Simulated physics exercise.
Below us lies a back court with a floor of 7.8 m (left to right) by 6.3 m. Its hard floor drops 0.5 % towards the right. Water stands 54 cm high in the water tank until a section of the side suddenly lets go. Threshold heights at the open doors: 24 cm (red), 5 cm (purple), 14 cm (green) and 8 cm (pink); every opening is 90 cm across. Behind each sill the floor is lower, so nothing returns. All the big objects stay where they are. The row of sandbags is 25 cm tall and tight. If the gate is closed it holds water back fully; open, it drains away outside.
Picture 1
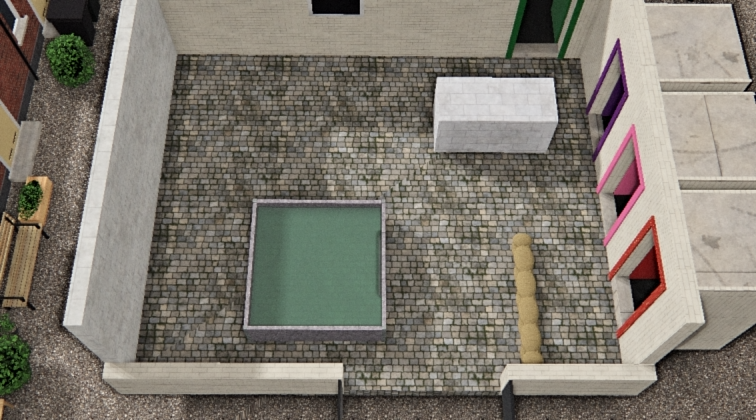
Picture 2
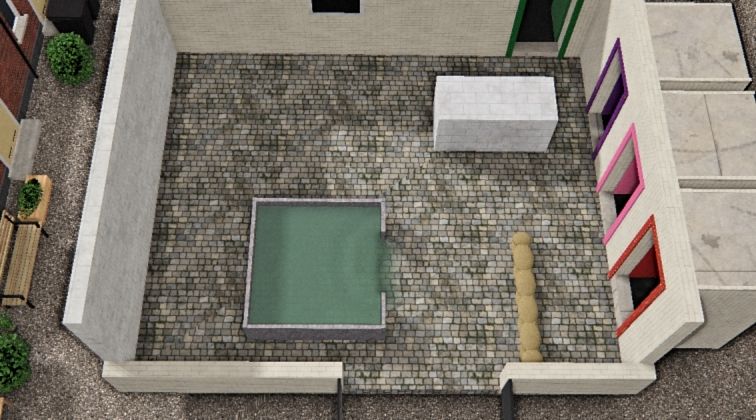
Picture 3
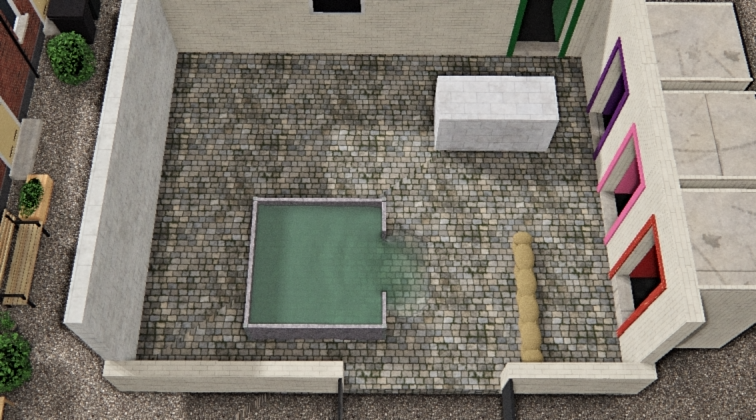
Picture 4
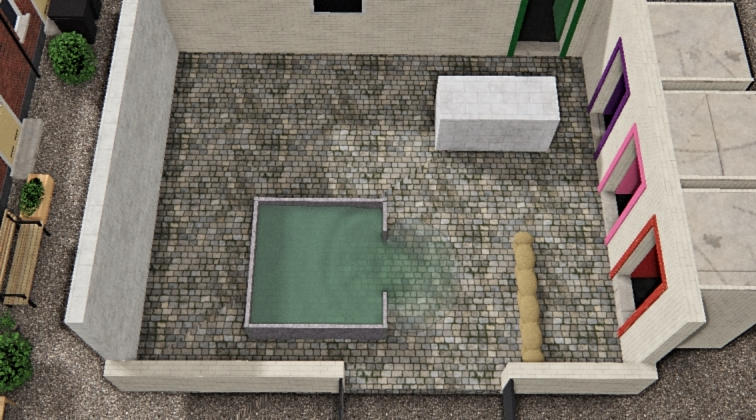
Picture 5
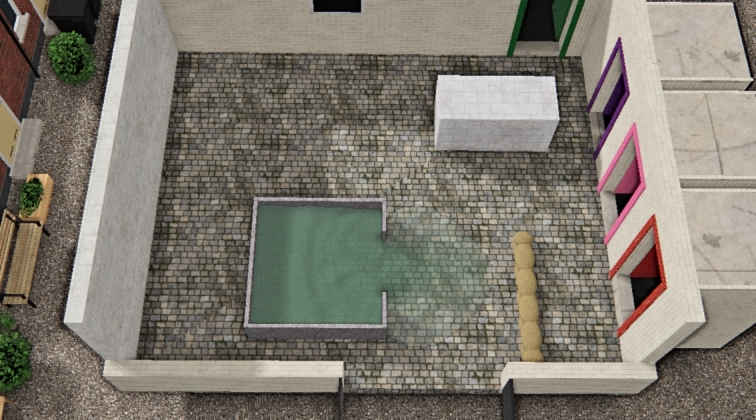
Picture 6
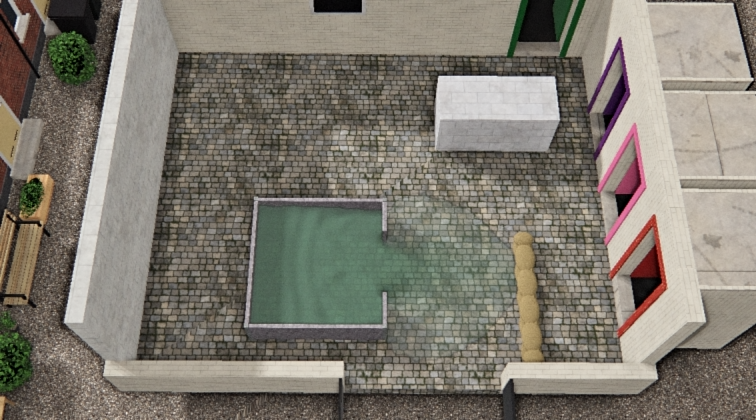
Walled cobbled courtyard seen from above, with green water pouring from a gap in a square tank's right side and spreading rightward.
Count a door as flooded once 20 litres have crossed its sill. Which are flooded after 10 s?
Within that time: At the red door it stays under the limit; at the purple door it goes over the limit; at the green door it stays under the limit; at the pink door it keeps below the limit.
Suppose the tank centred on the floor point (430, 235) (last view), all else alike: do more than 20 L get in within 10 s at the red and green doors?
Then: Red under, green under.
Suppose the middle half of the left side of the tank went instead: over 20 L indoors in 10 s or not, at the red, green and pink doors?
Against that limit: Red not over, green below, pink below.
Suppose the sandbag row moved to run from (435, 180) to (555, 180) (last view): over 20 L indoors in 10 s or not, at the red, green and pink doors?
Against that limit: Red not over, green below, pink above.
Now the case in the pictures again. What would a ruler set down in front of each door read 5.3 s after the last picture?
Depths in cm: Red 7, purple 10, green 7, pink 8.
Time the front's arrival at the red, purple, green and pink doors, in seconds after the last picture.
Arrival: Red 2.0 s, purple 1.4 s, green 3.0 s, pink 1.5 s.
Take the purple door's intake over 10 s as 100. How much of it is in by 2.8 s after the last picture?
About 35 per cent.
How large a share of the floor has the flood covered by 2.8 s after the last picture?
Near 30 per cent is wet.
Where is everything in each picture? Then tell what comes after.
The first frame shows still water, 54 cm deep, in the water tank at (317, 264).
In the second frame, water pours out at (381, 272) and has run 0.6 m, to (389, 243); typically 7 cm deep outside, 54 cm at the water tank's back.
In the third frame, water pours out at (382, 272) and has run 0.8 m, to (422, 249); typically 10 cm deep outside, 54 cm at the water tank's back.
In the fourth frame, water pours out at (383, 272) and has run 1.2 m, to (454, 263); typically 7 cm deep outside, 54 cm at the water tank's back.
In the fifth frame, water pours out at (382, 271) and has run 1.8 m, to (485, 266); typically 5 cm deep outside, 54 cm at the water tank's back.
In the sixth frame, water pours out at (382, 271) and has run 2.3 m, to (513, 260); typically 4 cm deep outside, 51 cm at the water tank's back.
Then, 0.7 s after the last picture water covers 15 % of the floor and is deepest (30 cm) near (511, 280); red door not reached, purple door not reached, green door not reached, pink door not reached.
Then, 1.5 s after the last picture water covers 25 % of the floor and is deepest (30 cm) near (519, 374); red door not reached, purple door 6 cm at the sill, 0 L in, green door not reached, pink door 2 cm at the sill, 0 L in.
Then, 2.8 s after the last picture water covers 30 % of the floor and is deepest (21 cm) near (518, 363); red door 6 cm at the sill, 0 L in, purple door 12 cm at the sill, 40 L in, green door not reached, pink door 7 cm at the sill, 0 L in.
Then, 5.3 s after the last picture water covers 50 % of the floor and is deepest (15 cm) near (518, 363); red door 7 cm at the sill, 0 L in, purple door 10 cm at the sill, 85 L in, green door 7 cm at the sill, 0 L in, pink door 8 cm at the sill, 1 L in.
Then, 9.3 s after the last picture water covers 70 % of the floor and is deepest (11 cm) near (619, 375); red door 9 cm at the sill, 0 L in, purple door 7 cm at the sill, 115 L in, green door 6 cm at the sill, 0 L in, pink door 6 cm at the sill, 3 L in.
